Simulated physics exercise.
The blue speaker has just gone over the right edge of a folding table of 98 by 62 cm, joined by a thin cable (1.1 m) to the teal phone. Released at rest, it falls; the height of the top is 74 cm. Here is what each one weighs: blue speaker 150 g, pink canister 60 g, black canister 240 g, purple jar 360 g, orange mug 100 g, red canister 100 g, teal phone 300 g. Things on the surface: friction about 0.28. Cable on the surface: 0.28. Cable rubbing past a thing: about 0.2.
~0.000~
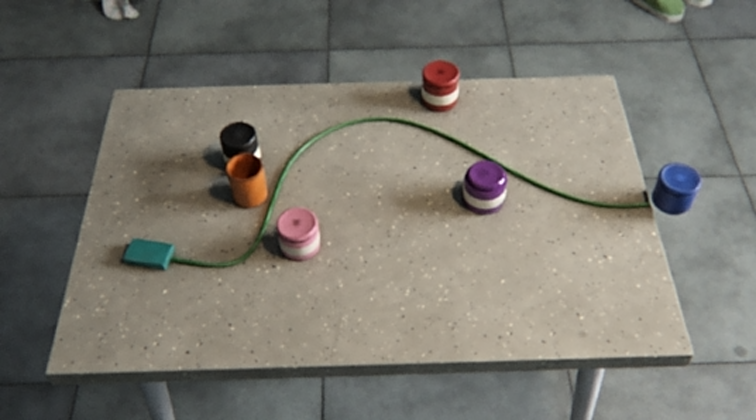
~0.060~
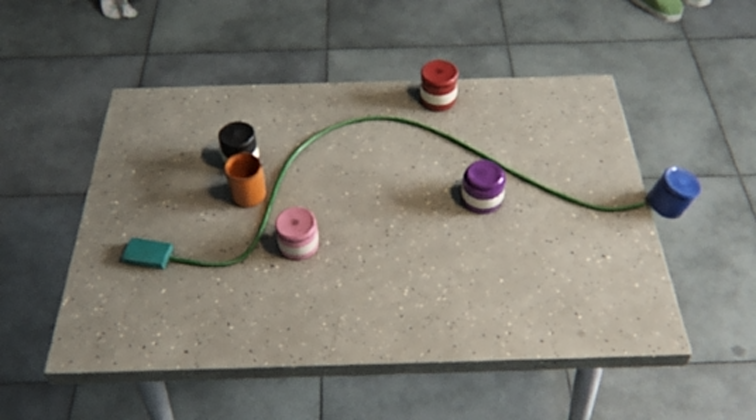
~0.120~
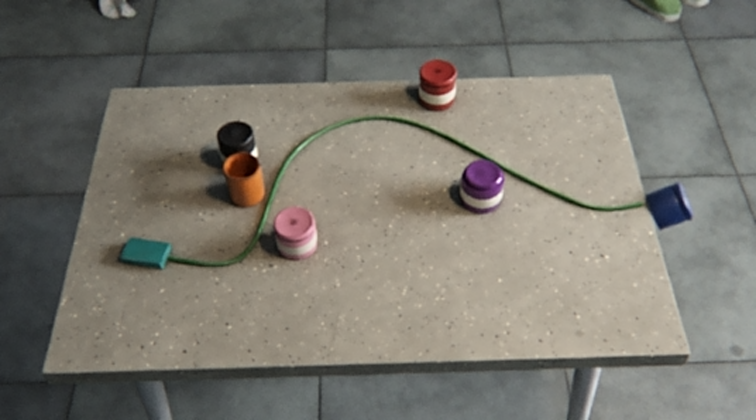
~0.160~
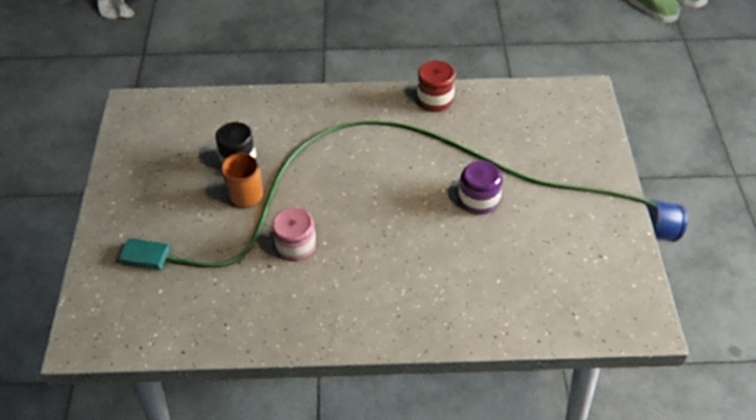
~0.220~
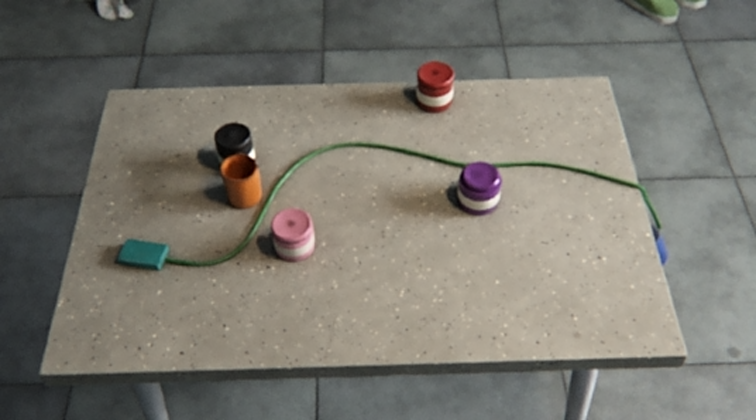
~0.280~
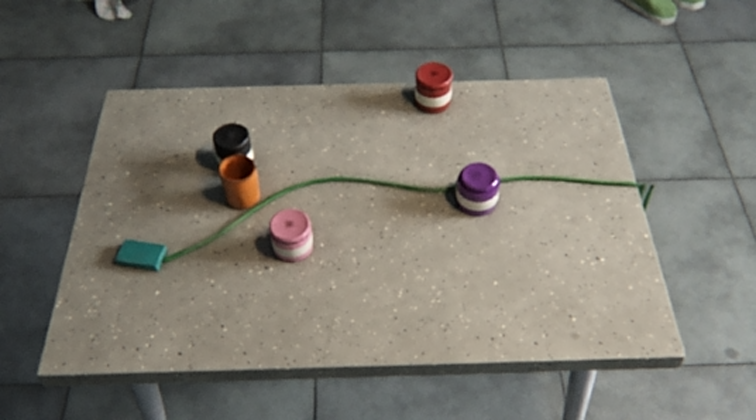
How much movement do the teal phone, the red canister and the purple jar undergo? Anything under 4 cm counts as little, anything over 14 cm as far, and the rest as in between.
Outcome: The teal phone goes far; the red canister barely moves; the purple jar barely moves.
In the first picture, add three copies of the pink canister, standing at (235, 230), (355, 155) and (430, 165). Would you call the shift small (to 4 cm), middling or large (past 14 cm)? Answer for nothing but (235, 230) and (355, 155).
Result, in order: Medium / major.
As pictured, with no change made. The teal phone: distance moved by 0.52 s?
The teal phone is 10 cm out of place.
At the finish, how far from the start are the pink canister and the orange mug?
Pink canister: 4 cm; orange mug: 0 cm.
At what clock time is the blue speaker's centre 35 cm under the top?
Estimate: About 0.50 s.
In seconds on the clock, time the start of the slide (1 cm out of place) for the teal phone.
The teal phone gets there at 0.34 seconds.
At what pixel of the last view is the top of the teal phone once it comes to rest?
The top finishes roughly at pixel (373, 199) of the last view.
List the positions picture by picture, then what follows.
The first frame shows teal phone (148, 251); red canister (441, 72); purple jar (487, 173); cable runs through (593, 203) (479, 153) (377, 119) (289, 166) (238, 261).
The second frame shows blue speaker (678, 181); cable runs through (589, 206) (376, 118) (237, 261).
The third frame shows blue speaker (669, 206); cable runs through (588, 206) (374, 118) (235, 260).
The fourth frame shows blue speaker (662, 221); cable runs through (600, 191) (377, 122) (234, 260).
The fifth frame shows blue speaker (645, 248); cable runs through (643, 189) (405, 151) (232, 255).
The sixth frame shows teal phone (140, 252); red canister (434, 74); purple jar (479, 175); cable runs through (570, 179) (338, 179) (225, 230).
At 0.5 s, the cable's tail end at (216, 221); teal phone 10 cm off its start, blue speaker over the edge, pink canister 5 cm off its start.
At 0.7 s, the cable's tail end at (273, 227); teal phone 18 cm off its start, blue speaker over the edge, pink canister 5 cm off its start.
At 1.0 s, the cable's tail end at (315, 215); teal phone 26 cm off its start at (291, 215), blue speaker over the edge, pink canister 5 cm off its start at (298, 245).
At 1.2 s, the cable's tail end at (350, 208); teal phone 32 cm off its start, blue speaker over the edge, pink canister 5 cm off its start.
At 2.4 s, the cable's tail end at (395, 199); teal phone 40 cm off its start at (373, 199), purple jar 0 cm off its start at (480, 177), red canister 0 cm off its start at (434, 74), pink canister 5 cm off its start at (298, 245).
